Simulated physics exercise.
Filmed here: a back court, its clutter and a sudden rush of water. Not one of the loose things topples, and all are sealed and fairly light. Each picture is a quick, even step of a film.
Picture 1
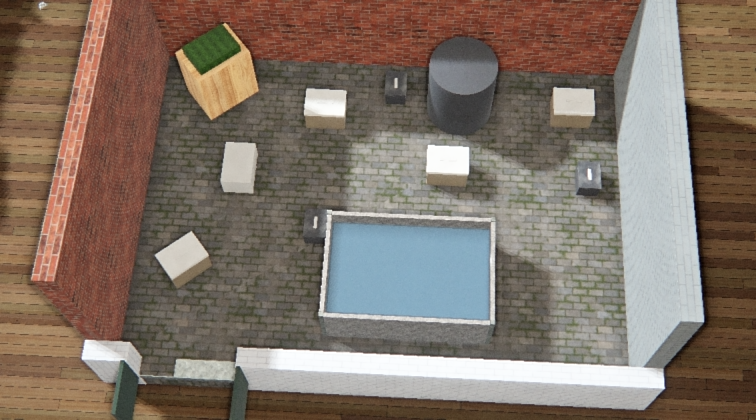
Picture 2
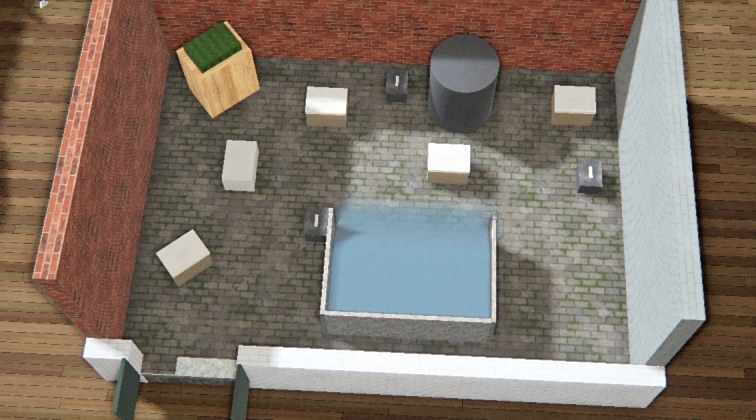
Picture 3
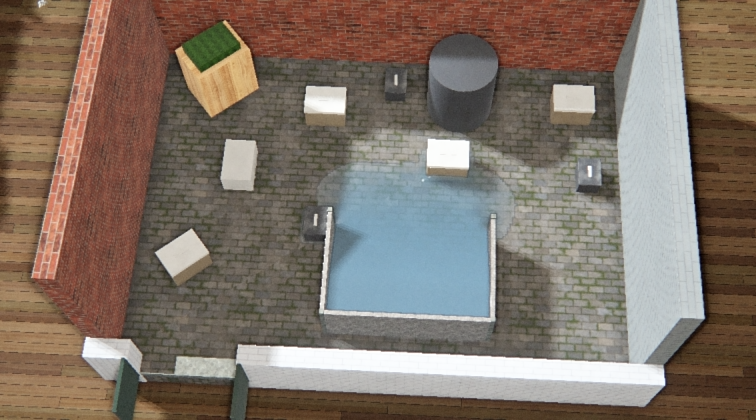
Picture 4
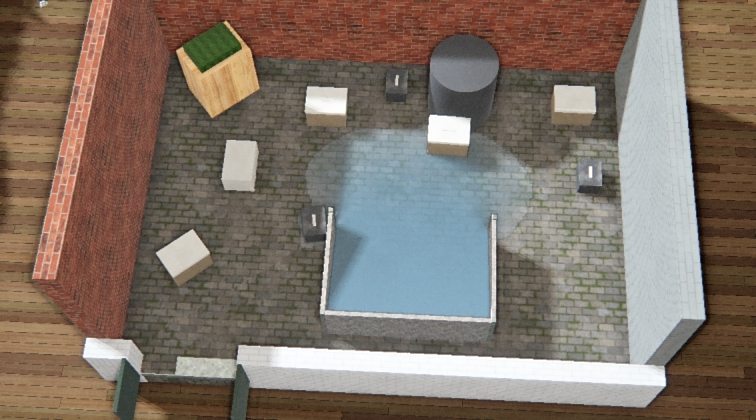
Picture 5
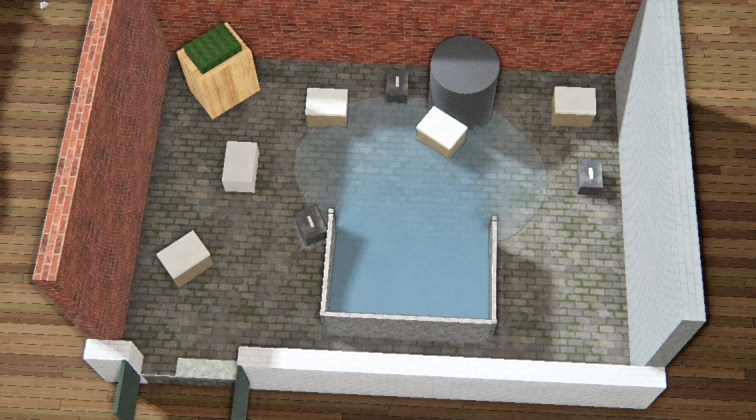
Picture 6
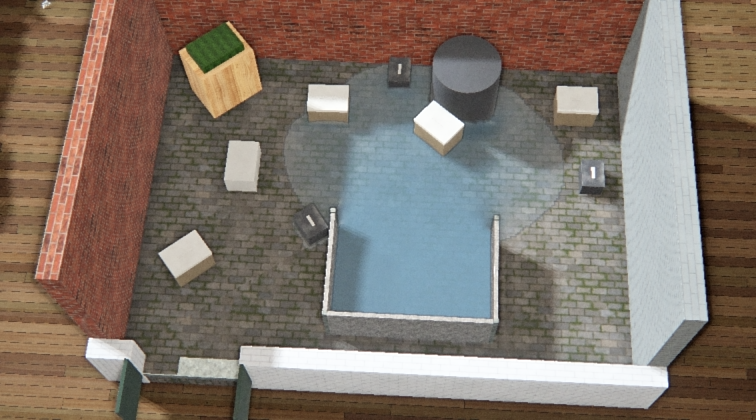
Water fills a white-rimmed tank in a grey-paved back court, seen from high above, between red brick walls and pale ones. Around it sit pale blocks, small dark boxes, a dark grey cylinder at the back and a wooden planter at back left. The tank's far side opens and water fans across the paving, pushing the central white chest back and turning it, while the dark box beside the tank swivels slightly.
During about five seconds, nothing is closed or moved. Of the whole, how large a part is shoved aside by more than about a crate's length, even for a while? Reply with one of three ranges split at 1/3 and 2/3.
2/3 or more.
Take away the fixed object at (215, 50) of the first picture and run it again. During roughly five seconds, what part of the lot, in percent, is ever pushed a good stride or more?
It comes to some 90 per cent of the lot.
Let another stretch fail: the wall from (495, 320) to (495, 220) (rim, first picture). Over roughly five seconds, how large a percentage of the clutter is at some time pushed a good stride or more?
My estimate is some 60 per cent of them.
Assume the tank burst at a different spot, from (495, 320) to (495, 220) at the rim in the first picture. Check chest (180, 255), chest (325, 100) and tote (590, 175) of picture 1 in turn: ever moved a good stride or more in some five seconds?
Here's my take, in sequence: Fails to go that far, dislodged that far, and dislodged that far.
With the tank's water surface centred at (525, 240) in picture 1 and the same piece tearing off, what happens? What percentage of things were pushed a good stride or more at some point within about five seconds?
I'd put it near 100 percent.
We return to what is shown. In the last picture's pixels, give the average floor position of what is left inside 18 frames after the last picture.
Average floor point: Approx. (369, 183).
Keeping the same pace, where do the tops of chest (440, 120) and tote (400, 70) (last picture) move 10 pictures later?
Near pixel (388, 78) and pixel (433, 63).
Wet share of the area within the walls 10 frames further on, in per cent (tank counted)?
Something like 55 in a hundred.
A moment on, 2 of 8 are well off their spots; 2 afloat.
Next, 3 of 8 are well off their spots; 4 afloat.
Later, 4 of 8 are well off their spots; 4 afloat.
In the end, 6 of 8 are well off their spots, and 8 have been at some point; 7 afloat.
